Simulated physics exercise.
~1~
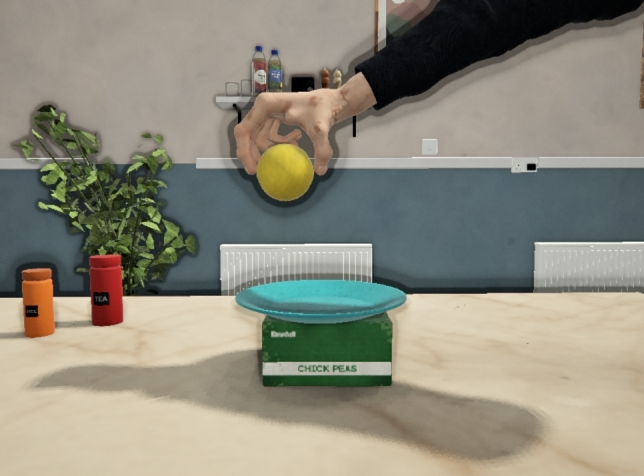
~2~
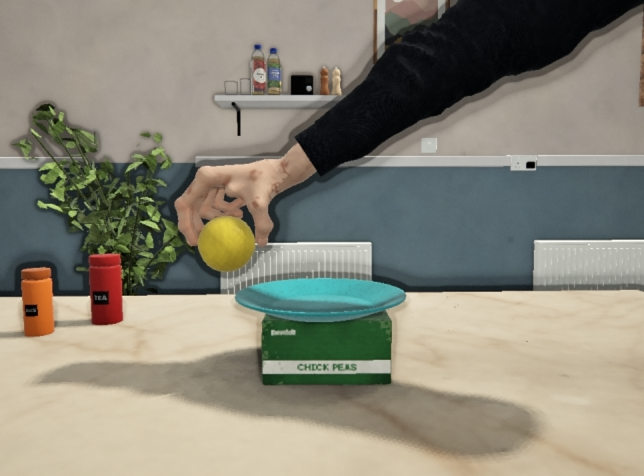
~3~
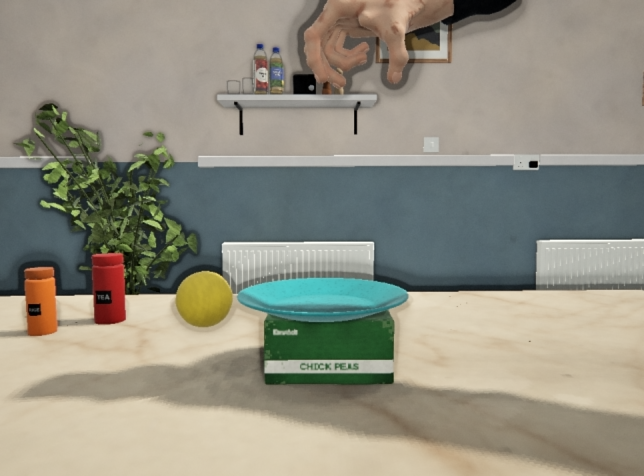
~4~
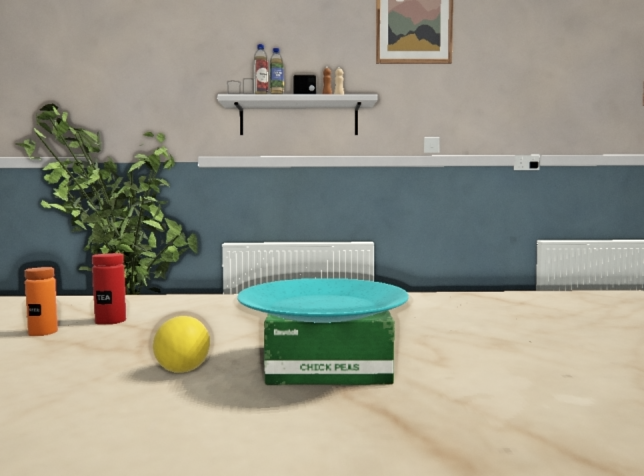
A hand lowering a yellow lemon left of a turquoise plate on a green box, releasing it to drop onto the counter.
